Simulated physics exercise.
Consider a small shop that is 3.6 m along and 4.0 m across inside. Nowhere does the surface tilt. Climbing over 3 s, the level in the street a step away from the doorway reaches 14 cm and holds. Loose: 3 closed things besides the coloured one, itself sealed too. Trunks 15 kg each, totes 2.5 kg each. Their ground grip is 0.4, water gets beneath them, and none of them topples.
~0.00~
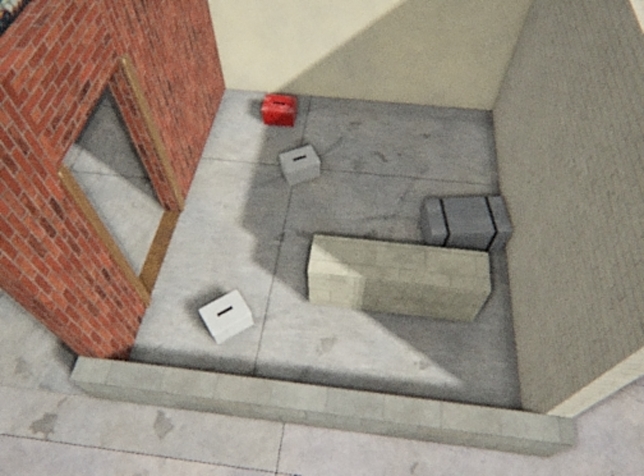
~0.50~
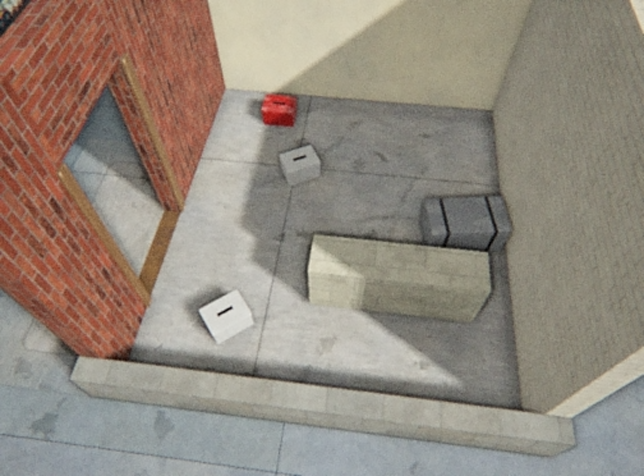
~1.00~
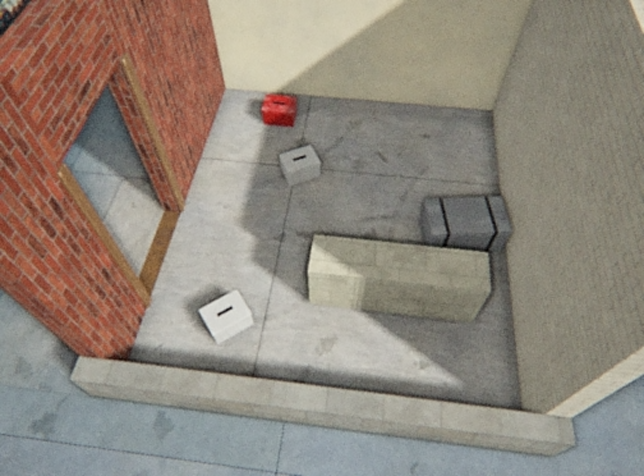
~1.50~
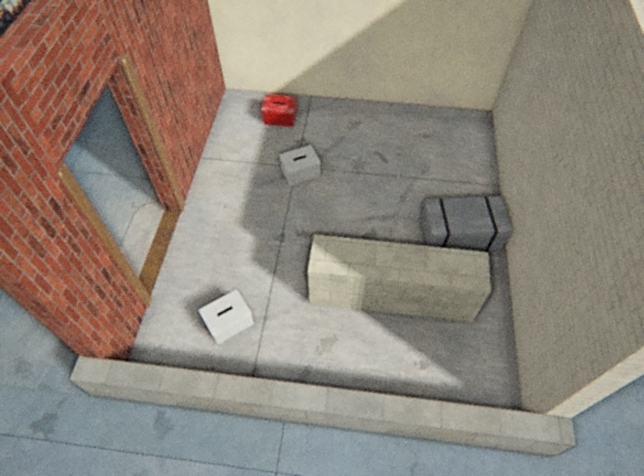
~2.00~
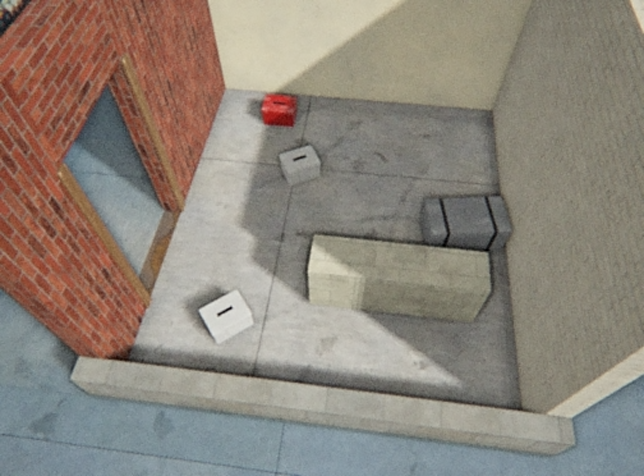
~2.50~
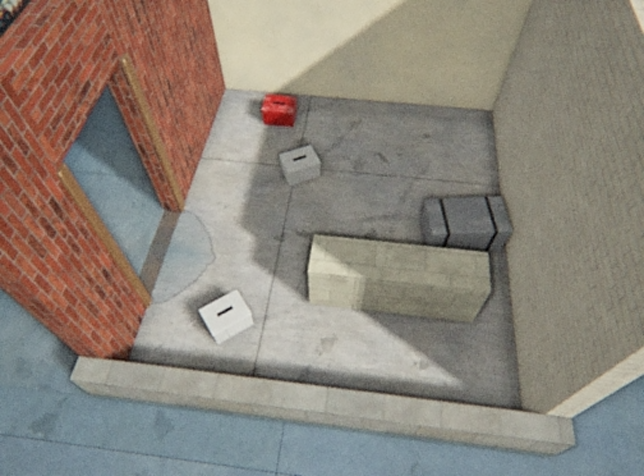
Water spreading over the ground outside a small brick-walled room, then seeping through the doorway as the boxes inside stay still.
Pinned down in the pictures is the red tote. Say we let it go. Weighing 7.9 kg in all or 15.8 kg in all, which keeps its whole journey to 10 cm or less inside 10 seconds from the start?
I'd wager both choices work.
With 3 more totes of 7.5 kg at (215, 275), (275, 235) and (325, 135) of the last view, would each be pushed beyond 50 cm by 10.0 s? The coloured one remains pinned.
In turn: Past it, over, under.
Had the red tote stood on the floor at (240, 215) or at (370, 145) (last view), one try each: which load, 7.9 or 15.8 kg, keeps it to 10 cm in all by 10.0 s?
In turn: It takes the larger; the smaller is enough.
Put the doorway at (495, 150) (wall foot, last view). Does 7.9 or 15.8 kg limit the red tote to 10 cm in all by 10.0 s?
Under that change the large mass is required.
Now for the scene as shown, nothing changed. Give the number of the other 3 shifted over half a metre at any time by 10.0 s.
2.
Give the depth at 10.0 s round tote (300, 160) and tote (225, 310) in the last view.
Roughly 2 and 8 cm.
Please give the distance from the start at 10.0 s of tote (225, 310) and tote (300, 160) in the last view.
First 250 cm, then 50 cm.
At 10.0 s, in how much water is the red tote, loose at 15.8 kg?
Something like 2 centimetres.
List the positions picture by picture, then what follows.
The first frame shows the red tote at (279, 103), on the bottom; water covers 0.0 m2; 0 of 4 have shifted.
The second frame shows the red tote at (279, 103), on the bottom; 0.0 m2 under water; 0 of 4 have shifted.
The third frame shows the red tote at (279, 103), on the bottom; 0.0 m2 under water; 0 of 4 have shifted.
The fourth frame shows the red tote at (279, 103) rests on the ground; 0.0 m2 under water; 0 of 4 have shifted.
The fifth frame shows the red tote at (279, 103), on the bottom; water covers 0.0 m2; 0 of 4 have shifted.
The sixth frame shows the red tote at (279, 103) rests on the ground; water covers 0.4 m2; 0 of 4 have shifted.
After 3.5 s the red tote would be 0 cm from its start with 7.9 kg and 0 cm from its start with 15.8 kg; 0 cm of water round it then.
After 4.5 s the red tote would be 0 cm from its start with 7.9 kg and 0 cm from its start with 15.8 kg; 0 cm of water round it then.
After 7.0 s the red tote would be 0 cm from its start with 7.9 kg and 0 cm from its start with 15.8 kg; 1 cm of water round it then.
After 10.0 s the red tote would be 0 cm from its start with 7.9 kg and 0 cm from its start with 15.8 kg; 2 cm of water round it then.
